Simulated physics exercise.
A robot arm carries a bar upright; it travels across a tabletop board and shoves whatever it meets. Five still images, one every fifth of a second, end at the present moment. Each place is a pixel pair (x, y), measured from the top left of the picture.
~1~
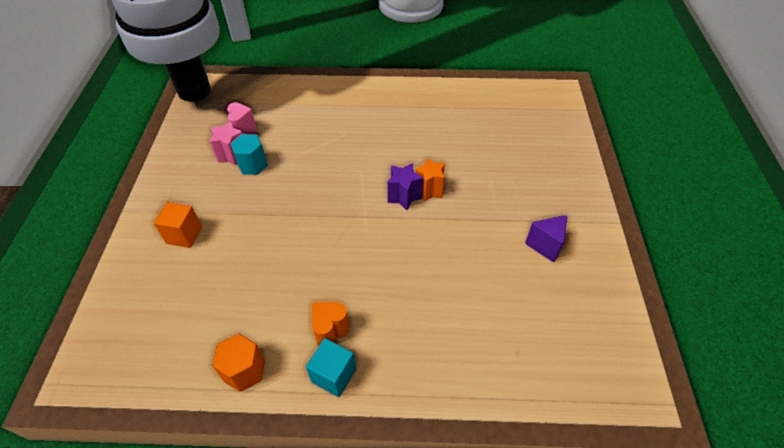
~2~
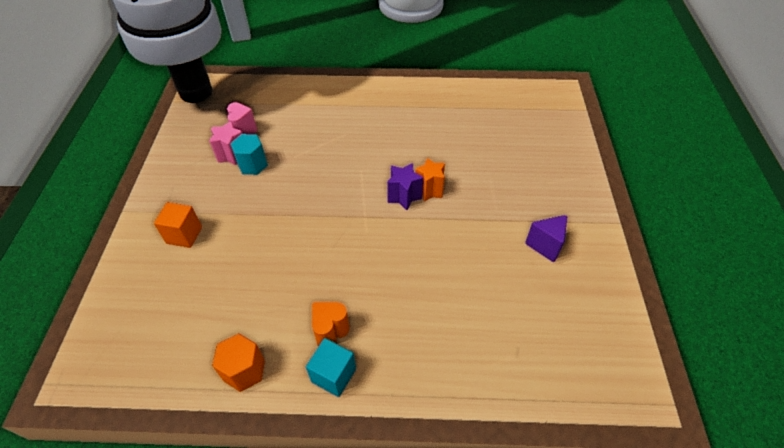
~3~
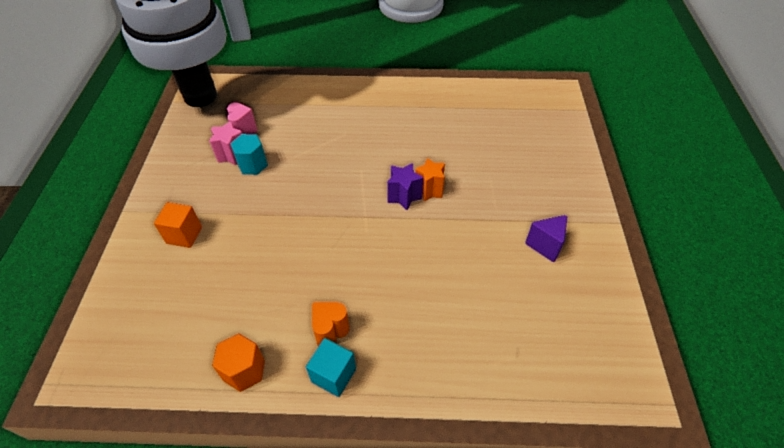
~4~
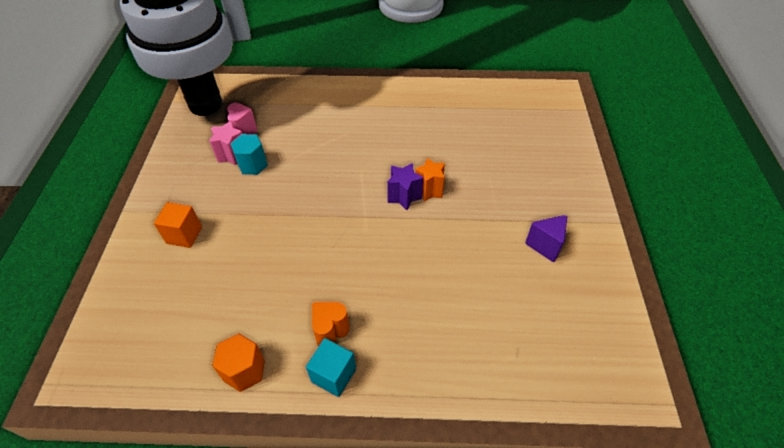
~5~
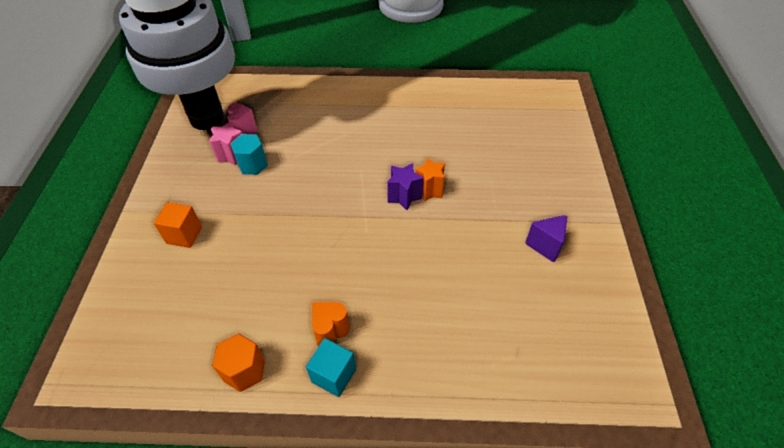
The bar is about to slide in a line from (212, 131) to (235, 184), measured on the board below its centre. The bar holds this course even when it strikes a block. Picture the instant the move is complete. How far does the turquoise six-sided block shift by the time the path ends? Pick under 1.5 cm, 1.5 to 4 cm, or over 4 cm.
By the end of the path, it will have gone past 4 cm.
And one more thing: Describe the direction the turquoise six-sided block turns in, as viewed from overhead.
Bird's-eye view: Counterclockwise.
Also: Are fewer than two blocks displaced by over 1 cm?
No, that is not what happens.
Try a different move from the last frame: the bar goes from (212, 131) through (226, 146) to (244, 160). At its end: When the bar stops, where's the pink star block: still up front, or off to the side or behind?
I'd say the pink star block is still out in front of the bar at the end.
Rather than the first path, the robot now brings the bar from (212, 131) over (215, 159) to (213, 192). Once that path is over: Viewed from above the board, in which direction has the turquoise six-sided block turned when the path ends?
I'd predict that, seen from above, the turquoise six-sided block rotates counter-clockwise.
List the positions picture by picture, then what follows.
Lower end of the bar at (195, 92), tops of blocks, pink star block at (224, 132), pink heart at (237, 110), turquoise six-sided block at (246, 143), in the first frame.
Bar at (197, 94), blocks as before, in the second frame.
Bar at (201, 98), blocks as before, in the third frame.
Bar at (206, 106), blocks as before, in the fourth frame.
Bar at (208, 120), pink star block at (224, 132), pink heart at (237, 110), turquoise six-sided block at (246, 143), in the fifth frame.
What follows on the original path. One third of the way, bar at (216, 137); pink star block at (226, 142), turned 15° anticlockwise; turquoise six-sided block at (252, 147), turned 25° anticlockwise.
Two thirds of the way, bar at (224, 154); pink star block at (234, 161), turned 15° anticlockwise; turquoise six-sided block at (267, 159), turned 65° anticlockwise.
At the end, bar at (231, 173); pink star block at (242, 181), turned 15° anticlockwise; pink heart not moved; turquoise six-sided block at (272, 164), turned 105° anticlockwise.
